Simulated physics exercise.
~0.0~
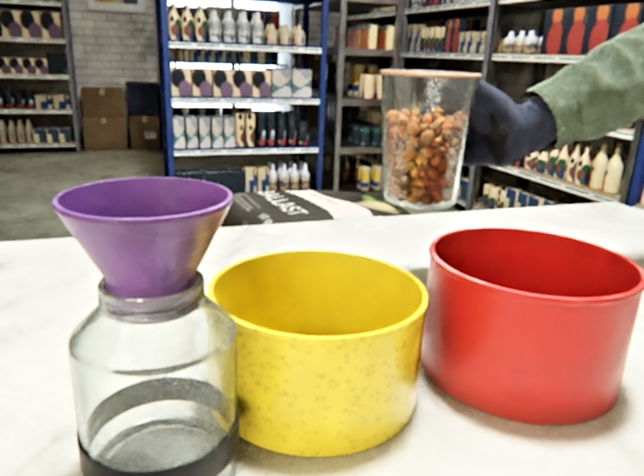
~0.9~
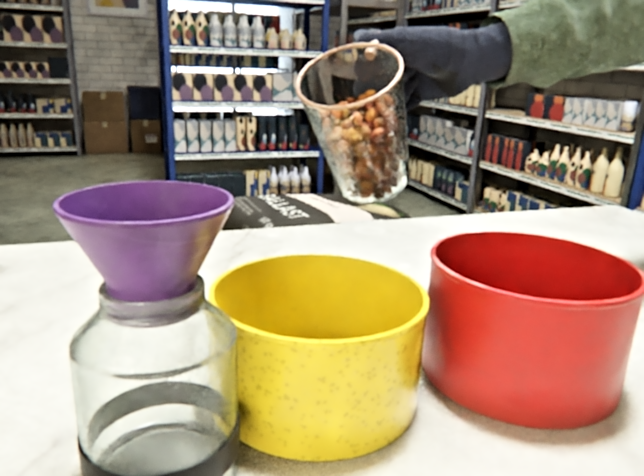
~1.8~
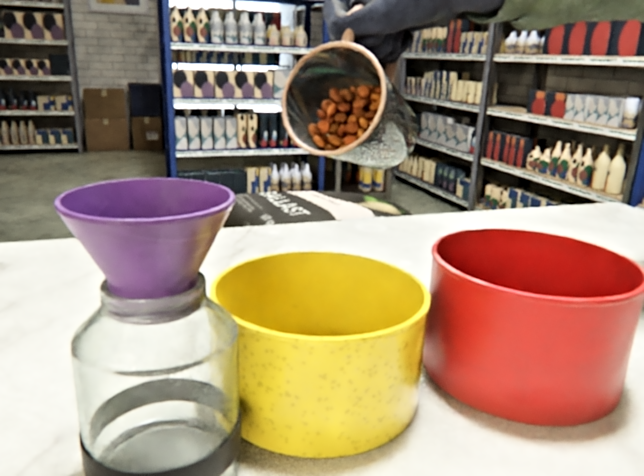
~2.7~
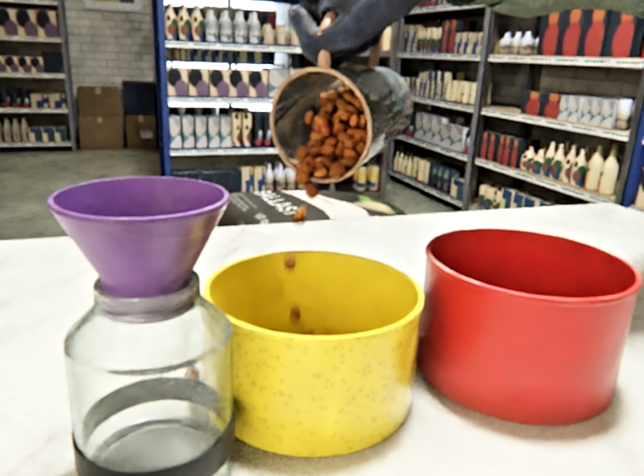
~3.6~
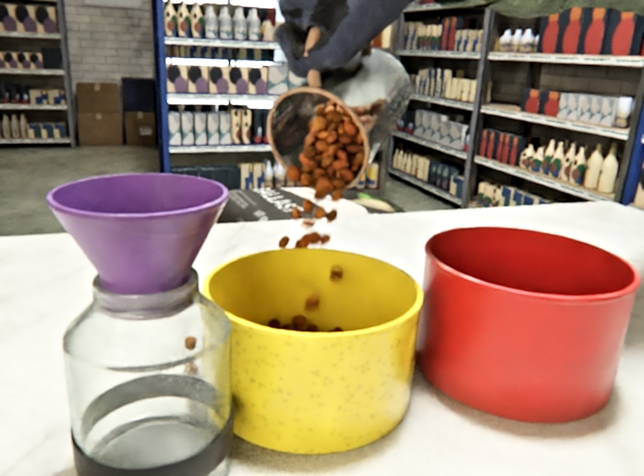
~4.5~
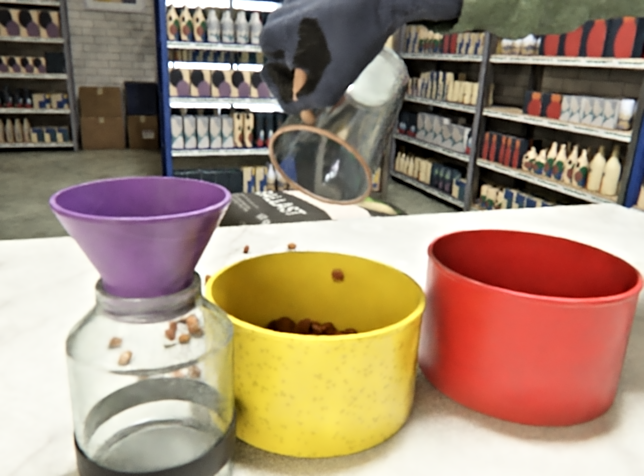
A gloved hand moved a clear cup of brown kibble left and tipped it over, spilling the pieces into the yellow pot while some fell outside, until the cup was empty and the red pot and funnel-topped jar had caught none.
